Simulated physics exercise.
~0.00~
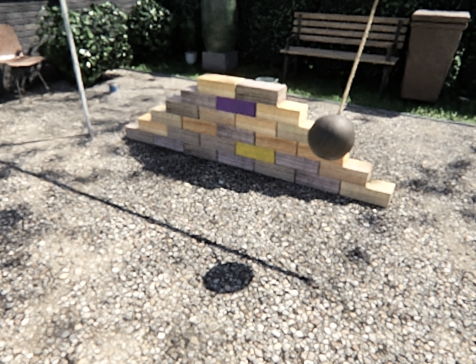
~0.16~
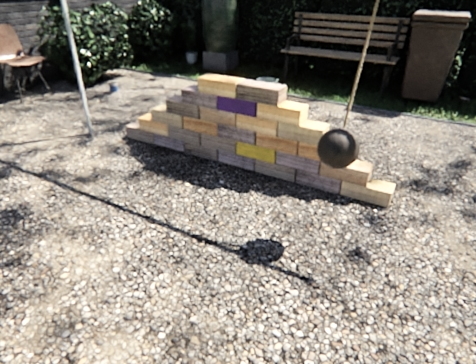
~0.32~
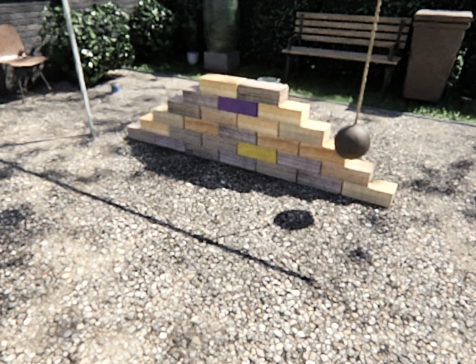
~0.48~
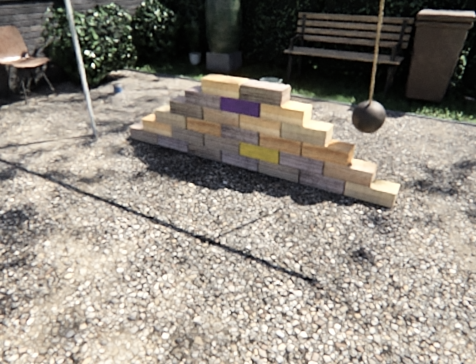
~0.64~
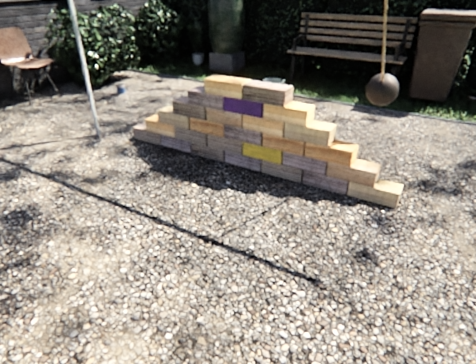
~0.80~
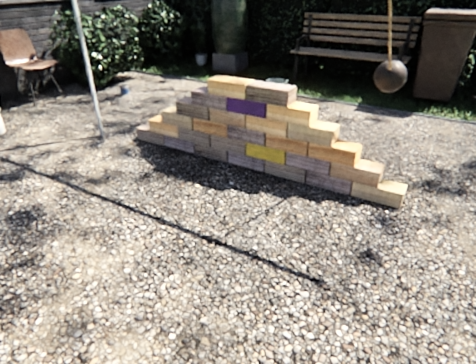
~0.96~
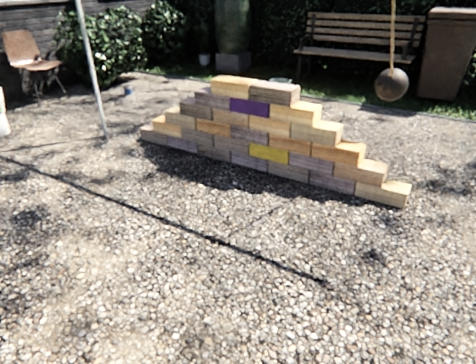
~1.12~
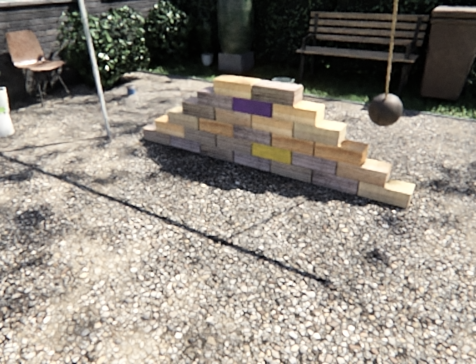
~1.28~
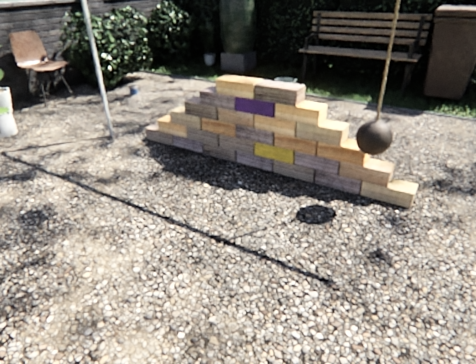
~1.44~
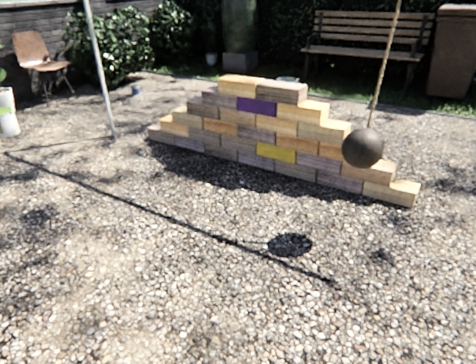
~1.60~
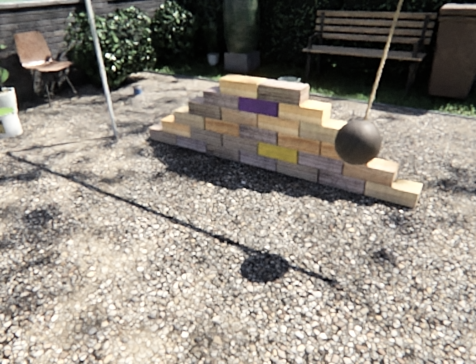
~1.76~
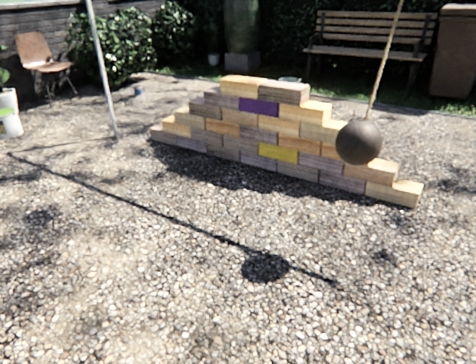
Stepped wall of loose timber blocks standing intact on gravel as a dark ball on a line swings away beside it and back.
